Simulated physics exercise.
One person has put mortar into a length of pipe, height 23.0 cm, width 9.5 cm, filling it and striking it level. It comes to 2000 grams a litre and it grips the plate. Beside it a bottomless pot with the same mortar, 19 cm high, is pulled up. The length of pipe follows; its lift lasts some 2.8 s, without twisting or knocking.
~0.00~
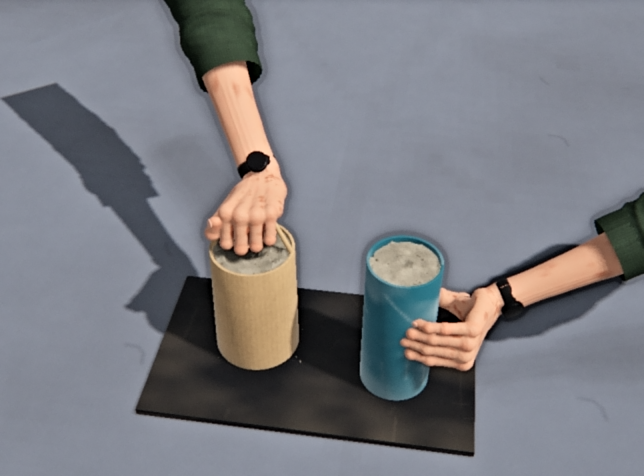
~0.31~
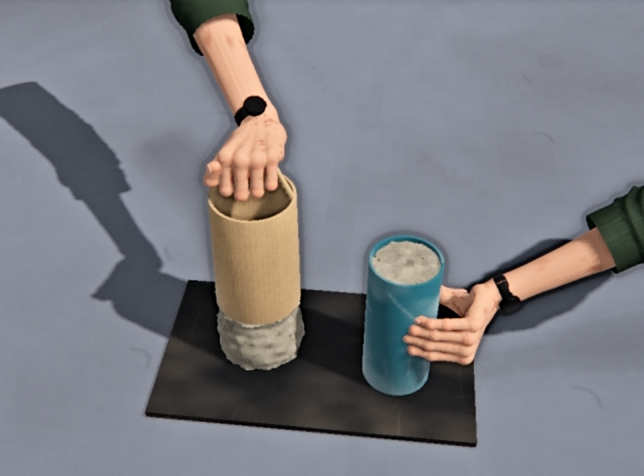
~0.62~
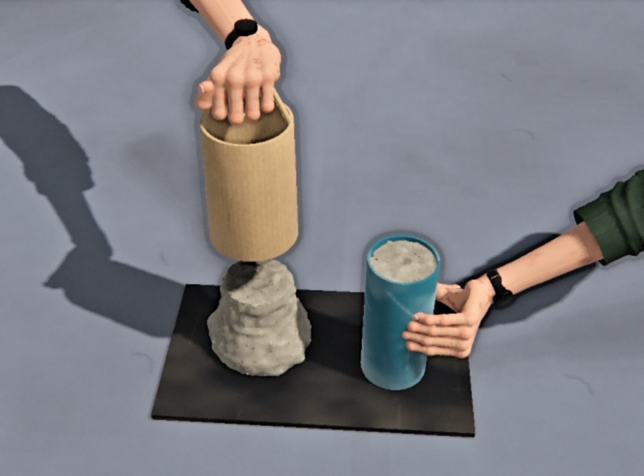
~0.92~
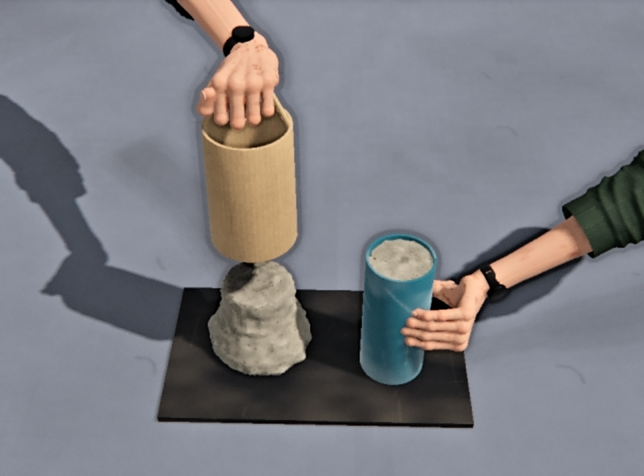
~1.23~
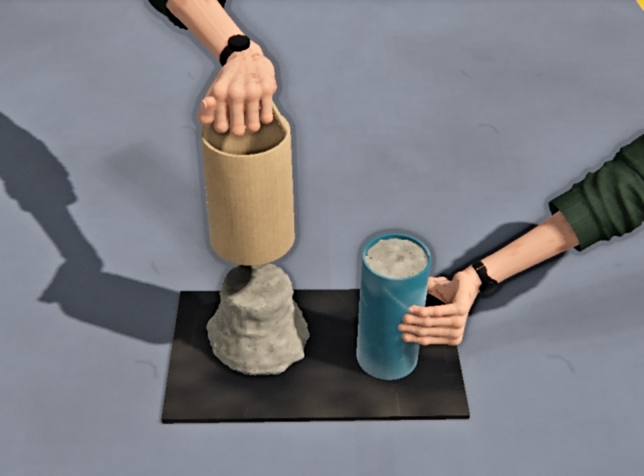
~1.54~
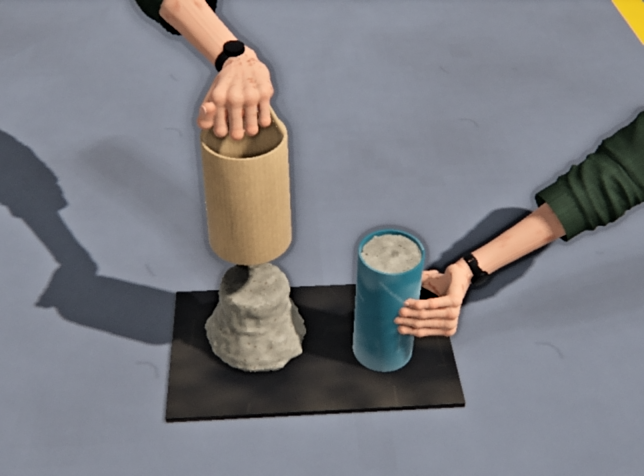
A hand lifts the tan cylinder off a grey heap while another holds the blue one.
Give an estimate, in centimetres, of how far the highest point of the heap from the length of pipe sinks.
It sinks by roughly 7 centimetres.
After 2.2 s, the length of pipe is up 4.9 cm; the mortar has come down 0.1 cm to 23 cm and is 9.7 cm wide.
After 2.9 s, the length of pipe is up 14 cm; the mortar has come down 4.9 cm to 18 cm and is 14 cm wide.
After 3.6 s, the length of pipe is up 23 cm; the mortar has come down 6.3 cm to 17 cm and is 14 cm wide.
After 4.5 s, the length of pipe is clear; the mortar has come down 6.5 cm to 17 cm and is 15 cm wide.
After 5.1 s, at rest, the length of pipe is clear; the mortar has come down 6.6 cm to 16 cm and is 15 cm wide.
